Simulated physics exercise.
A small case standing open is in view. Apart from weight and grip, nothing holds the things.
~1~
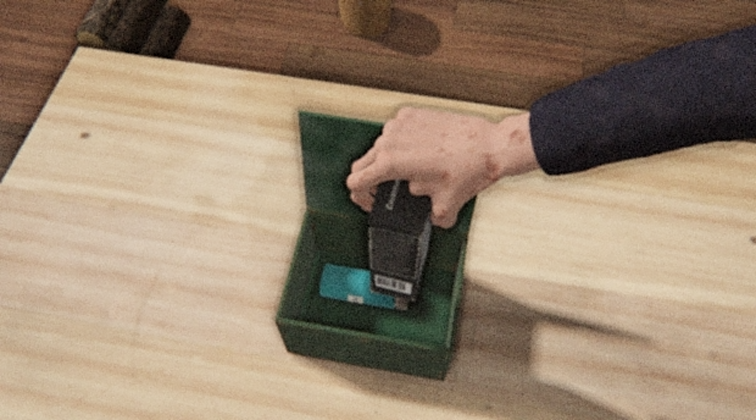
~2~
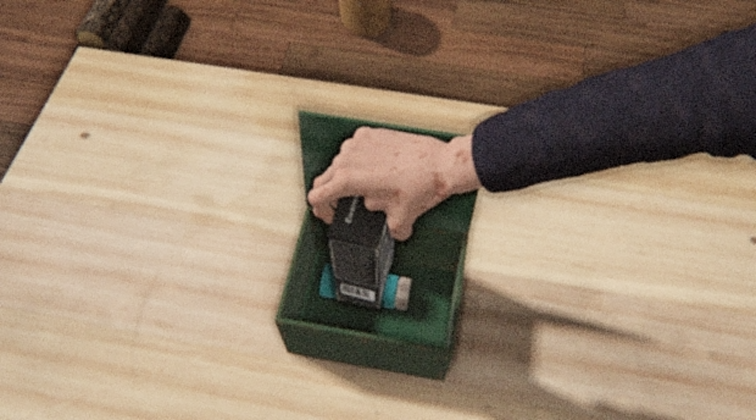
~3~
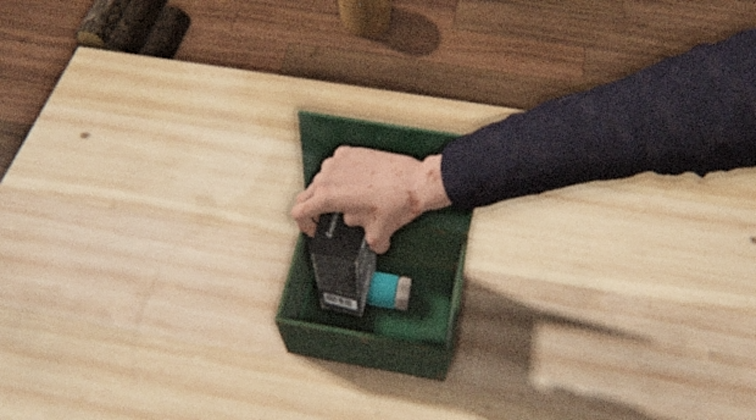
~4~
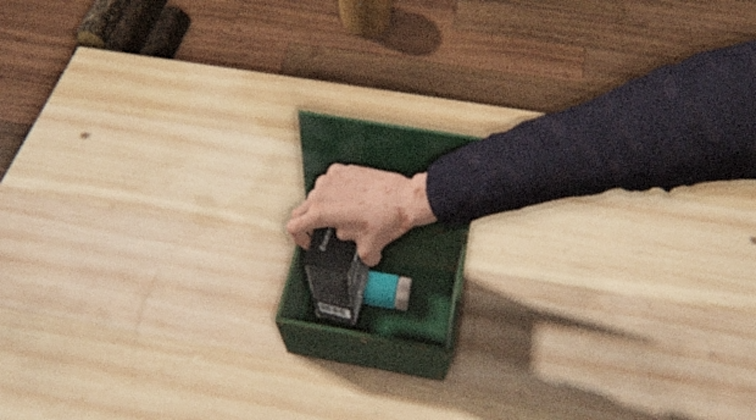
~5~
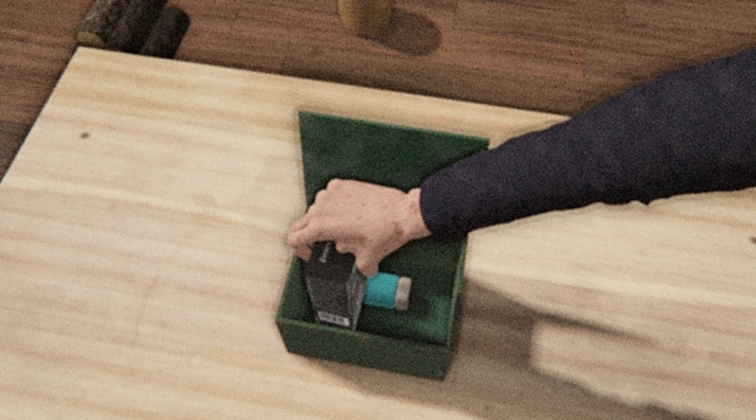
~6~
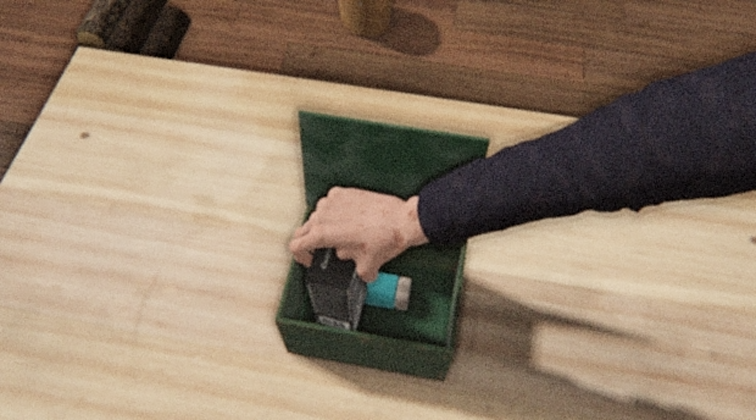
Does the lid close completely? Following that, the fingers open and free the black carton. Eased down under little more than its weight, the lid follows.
No.
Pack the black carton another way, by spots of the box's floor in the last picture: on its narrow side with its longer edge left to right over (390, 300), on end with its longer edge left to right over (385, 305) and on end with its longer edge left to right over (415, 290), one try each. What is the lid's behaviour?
On the first attempt the lid settles shut, on the second it remains open a bit, and on the third it remains open a bit.
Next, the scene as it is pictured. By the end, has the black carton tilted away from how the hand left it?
Observation: It keeps the set orientation.
Then, 0.40 s on from there, black carton shifted about its own width near (335, 302); turquoise shaker shifted about its own width.
Then, 1.40 s on from there, lid 72° above the rim; black carton shifted about its own width near (334, 302); turquoise shaker shifted about its own width.
Then, 1.80 s on from there, lid 46° above the rim; black carton shifted about its own width near (334, 302); turquoise shaker shifted about its own width.
In the end, lid 31° above the rim; moved from the start, black carton; turquoise shaker unmoved. At the end, from the last picture's camera, black carton near (334, 302).
